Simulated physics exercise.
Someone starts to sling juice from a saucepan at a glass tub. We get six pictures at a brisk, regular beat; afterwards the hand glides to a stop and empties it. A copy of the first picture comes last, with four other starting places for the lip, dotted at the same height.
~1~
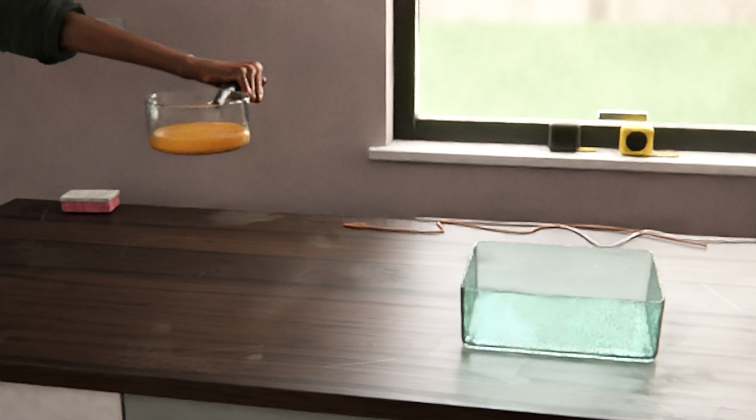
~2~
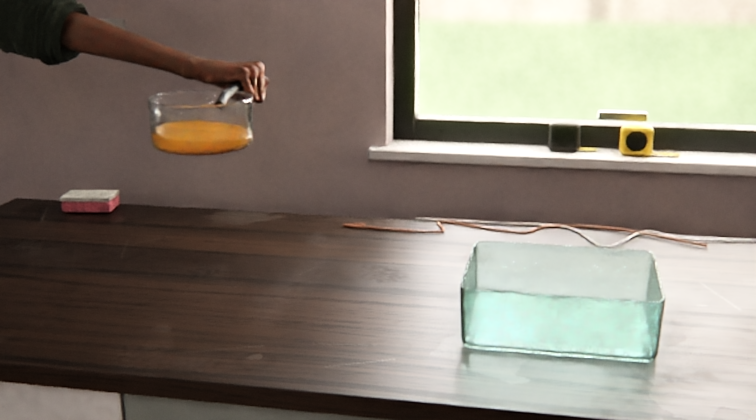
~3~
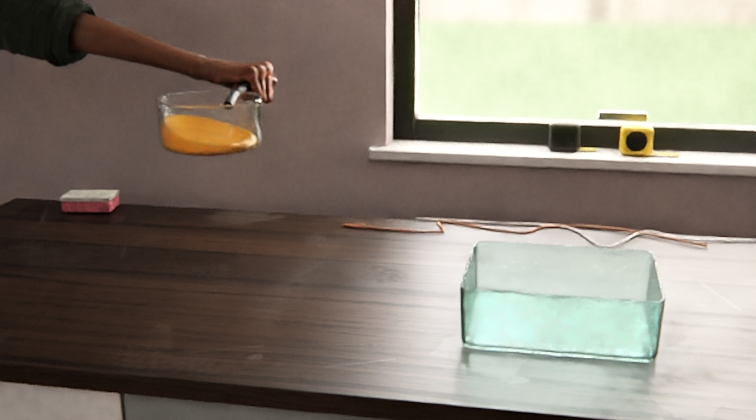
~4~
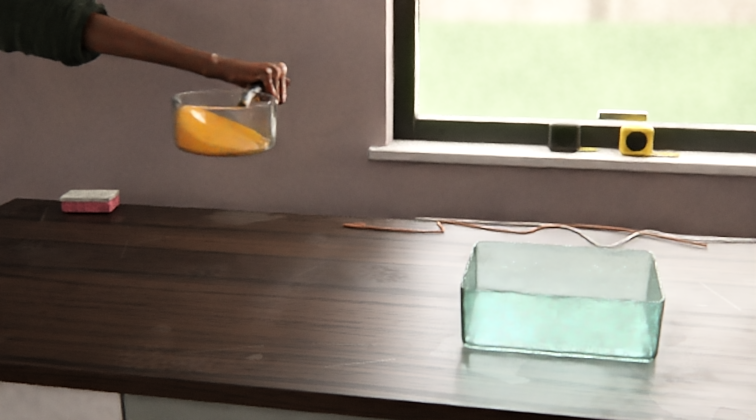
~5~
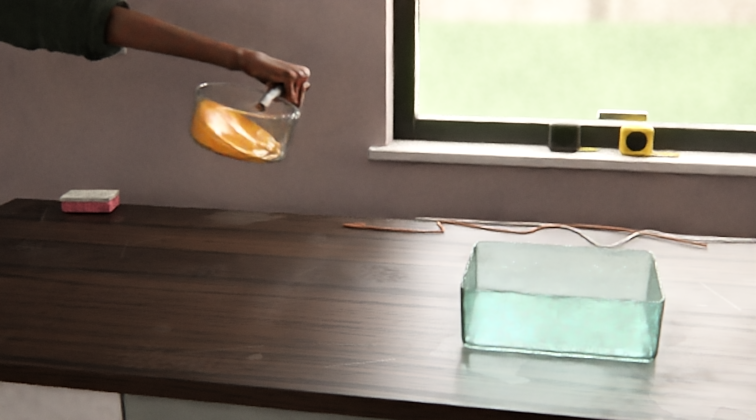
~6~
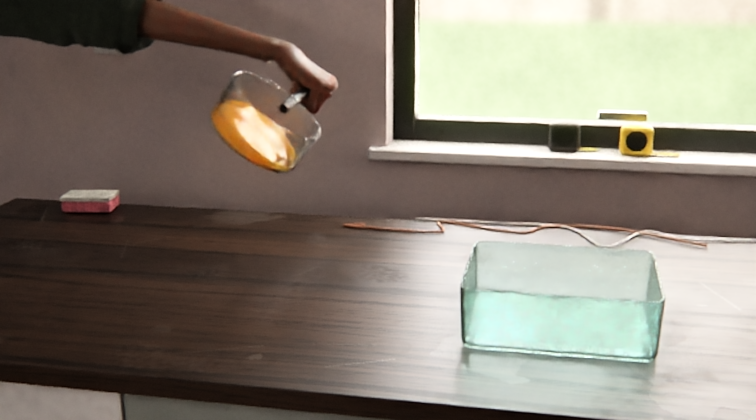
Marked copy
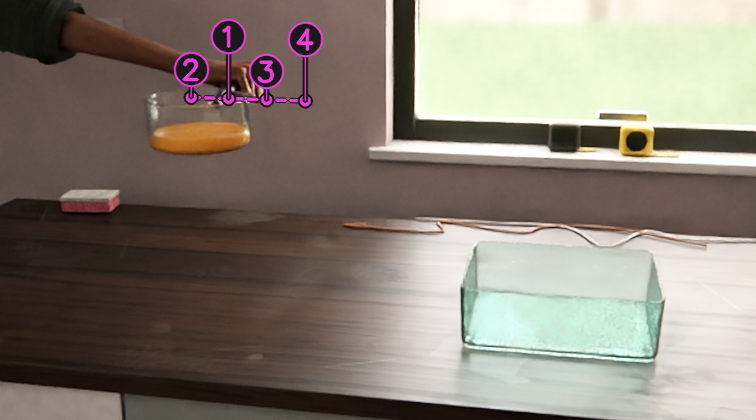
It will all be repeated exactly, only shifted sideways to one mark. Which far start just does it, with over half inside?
I would pick dot 3.
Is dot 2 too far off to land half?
Yes, that goes wrong.
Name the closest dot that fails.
The answer is 1.
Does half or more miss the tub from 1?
Yes.
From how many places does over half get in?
Two.
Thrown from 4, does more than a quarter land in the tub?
Yes, clearly.
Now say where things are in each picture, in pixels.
In the first frame, upright, lip at (245, 99); tub from (461, 344) to (657, 360); nothing has left yet.
In the second frame, upright, lip at (248, 99); nothing has left yet.
In the third frame, upright, lip at (257, 99); nothing has left yet.
In the fourth frame, tipped about 2°, lip at (273, 101); nothing has left yet.
In the fifth frame, tipped about 15°, lip at (295, 114); nothing has left yet.
In the sixth frame, tipped about 37°, lip at (317, 136); nothing has left yet.
On the marked copy, 1 at (228, 98); 2 at (191, 97); 3 at (266, 99); 4 at (305, 101).
Choosing 1, about 16 % lands in the tub, 78 % falls short and 6 % goes beside or beyond.
Choosing 2, about 3 % lands in the tub, 92 % falls short and 5 % goes beside or beyond.
Choosing 3, about 62 % lands in the tub, 25 % falls short and 13 % goes beside or beyond.
Choosing 4, about 74 % lands in the tub, 6 % falls short and 20 % goes beside or beyond.
